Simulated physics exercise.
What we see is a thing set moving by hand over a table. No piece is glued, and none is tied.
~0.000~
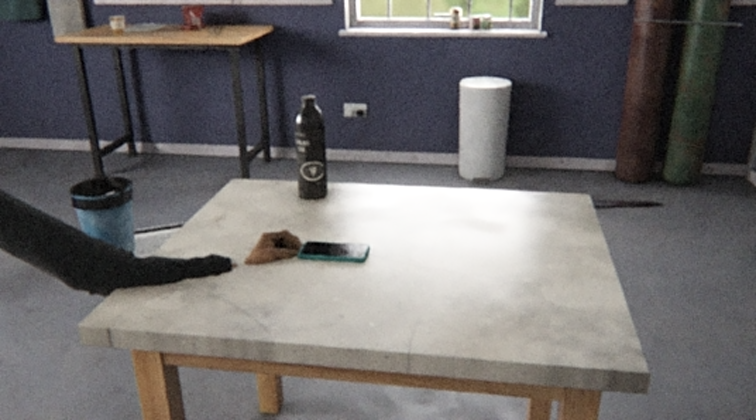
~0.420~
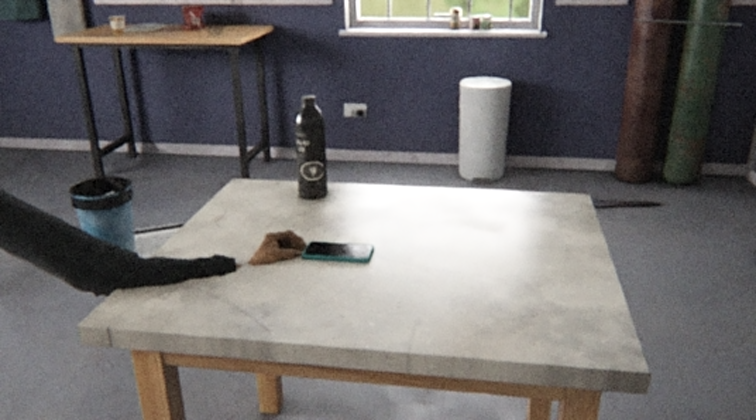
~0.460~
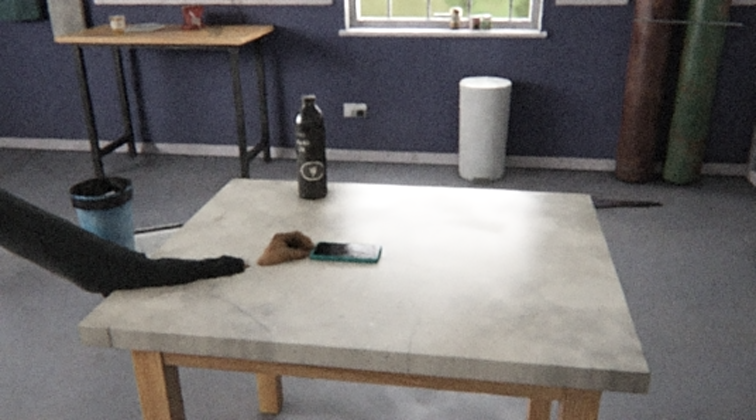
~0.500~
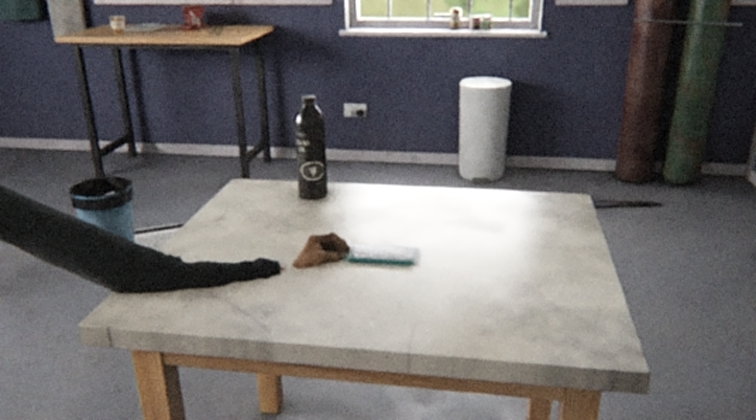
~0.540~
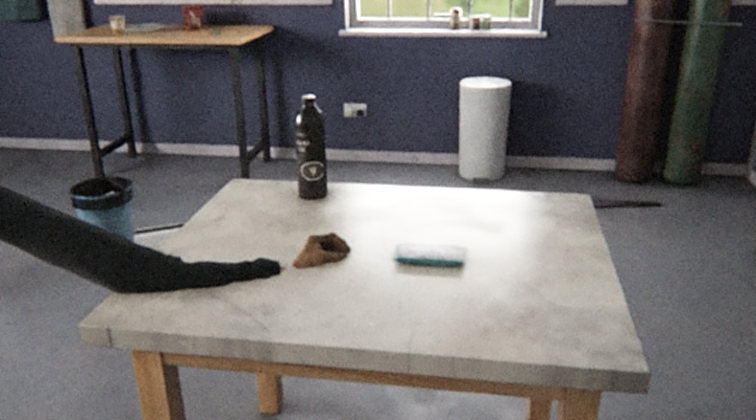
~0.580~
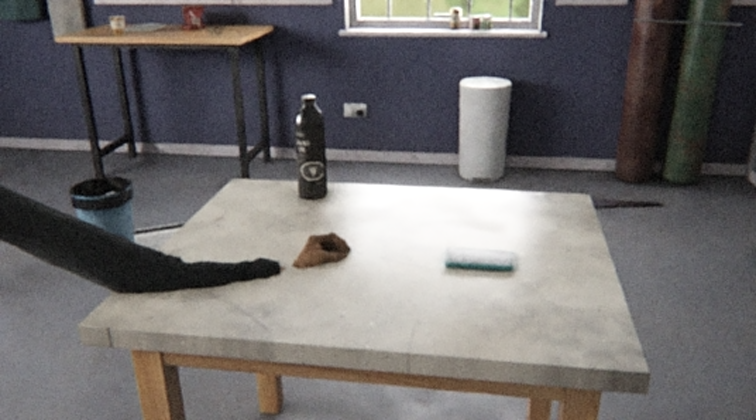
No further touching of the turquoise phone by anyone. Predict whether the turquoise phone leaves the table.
It leaves the table.
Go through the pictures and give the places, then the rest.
Under the hand; turquoise phone (334, 252), in the first frame.
Under the hand; turquoise phone (339, 252), in the second frame.
Under the hand; turquoise phone (346, 252), in the third frame.
Turquoise phone (383, 254), in the fourth frame.
Turquoise phone (431, 254) moved about its own width, in the fifth frame.
Turquoise phone (480, 259) moved about its own width, in the sixth frame.
By 0.78 s, turquoise phone now off the table.
By 1.08 s, things are still on the move.
When it is over (1.3 s), off the table, turquoise phone.
